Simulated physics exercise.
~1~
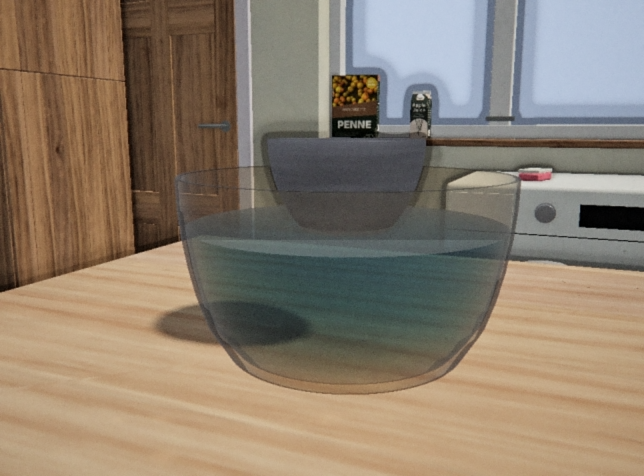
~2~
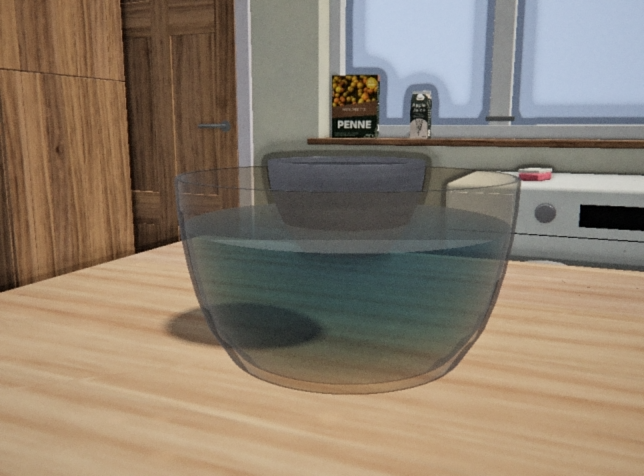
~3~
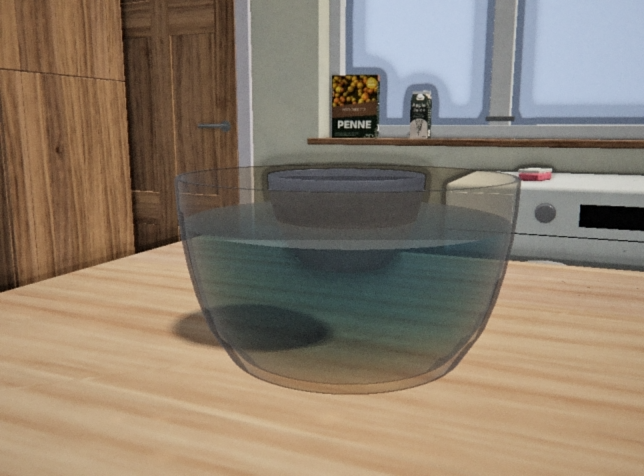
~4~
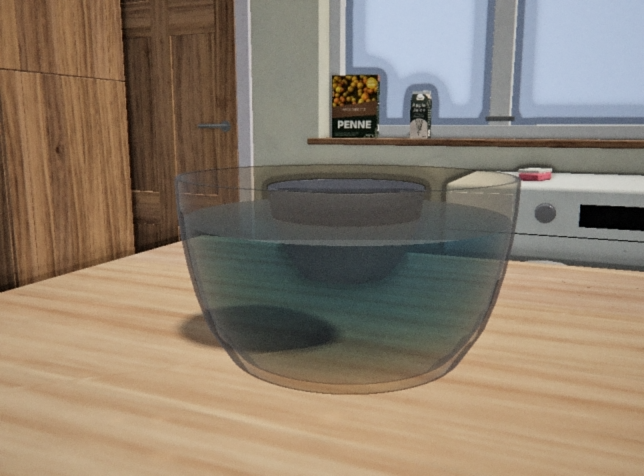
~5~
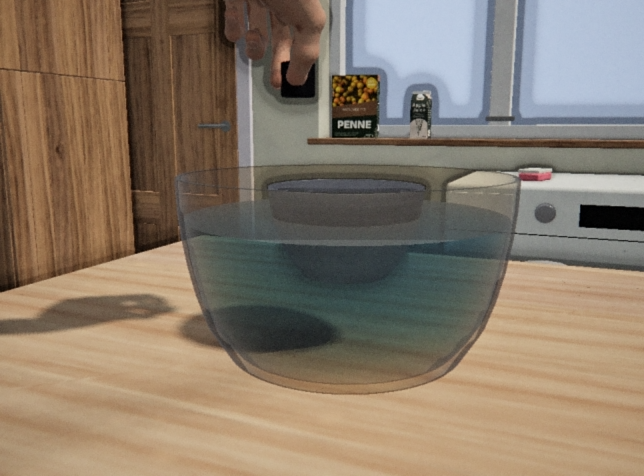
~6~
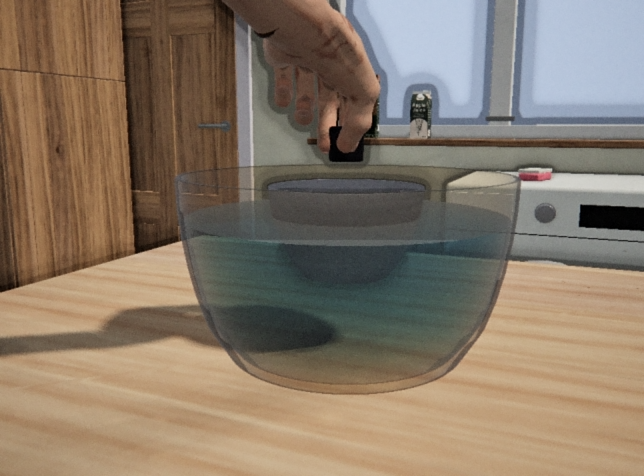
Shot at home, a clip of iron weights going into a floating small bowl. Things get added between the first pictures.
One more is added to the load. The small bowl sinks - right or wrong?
Wrong.
A moment on, the iron weight is in and the small bowl dips.
Further on, it steadies; about a fifth of its side above the surface.
When it is over, the small bowl floats; about a fifth of its side above the surface.
